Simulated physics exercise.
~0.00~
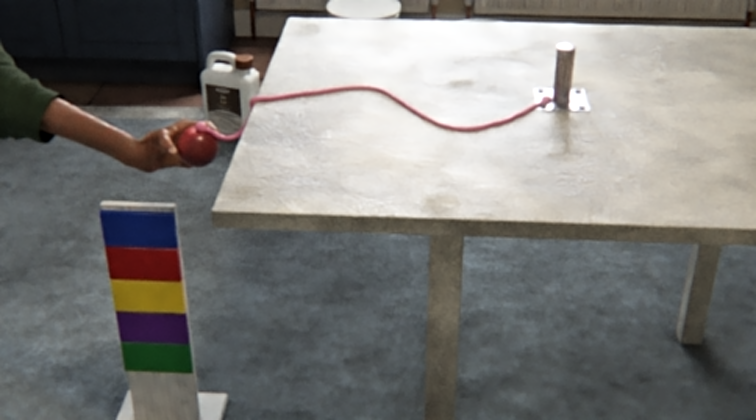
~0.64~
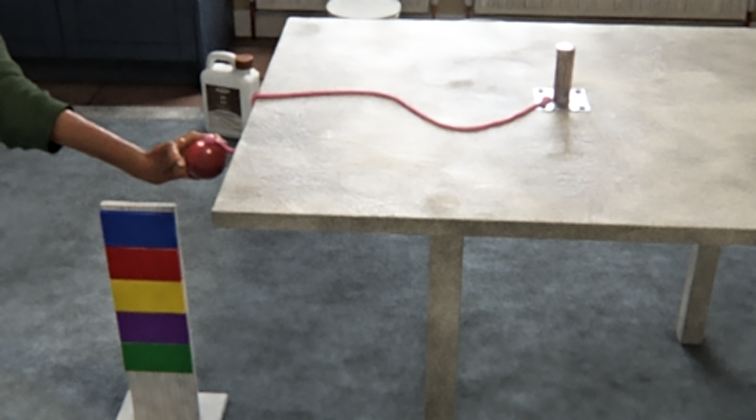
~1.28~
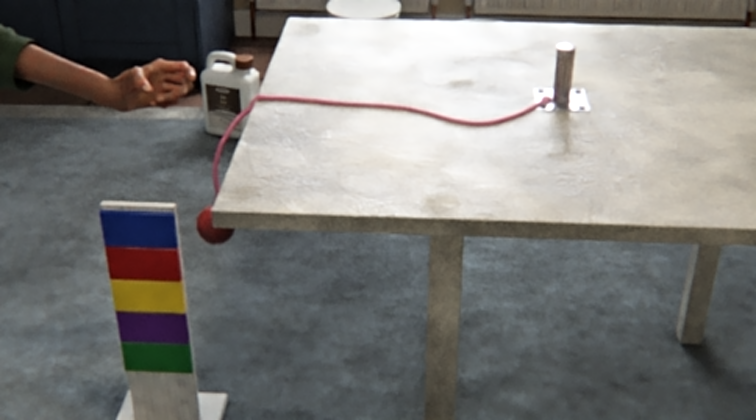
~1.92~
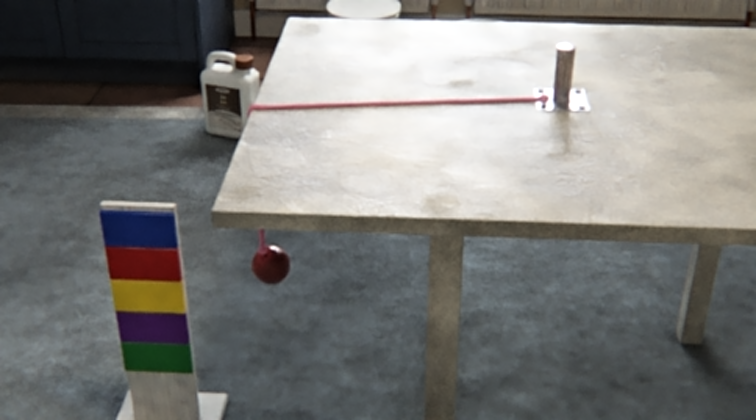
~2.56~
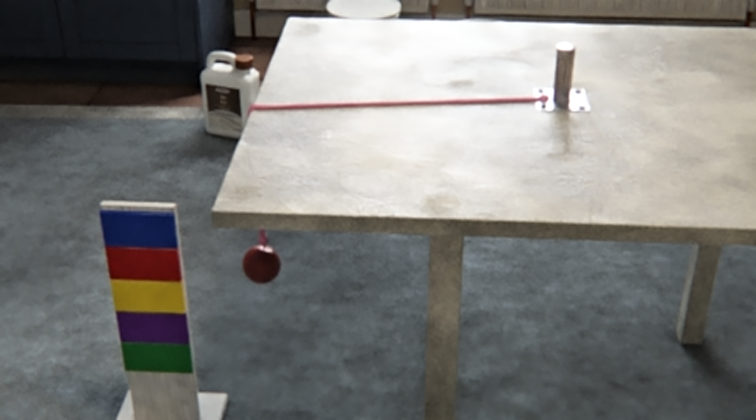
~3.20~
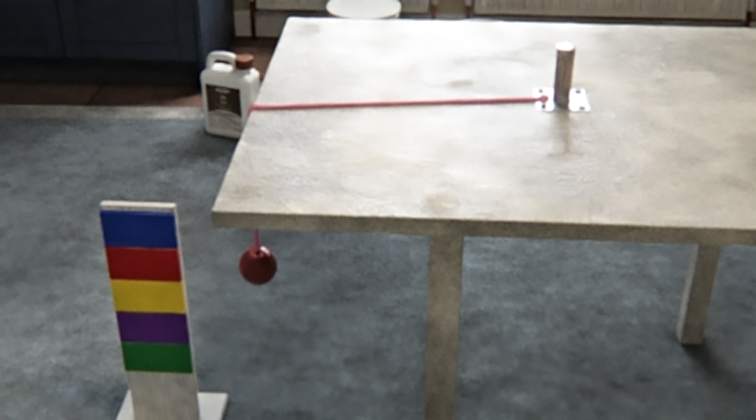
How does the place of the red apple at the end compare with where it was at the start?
At the start the apple was held in a hand just off the left side of the table, above the coloured bands. At the end it hung lower and further right, below the table's edge and level with the red band.
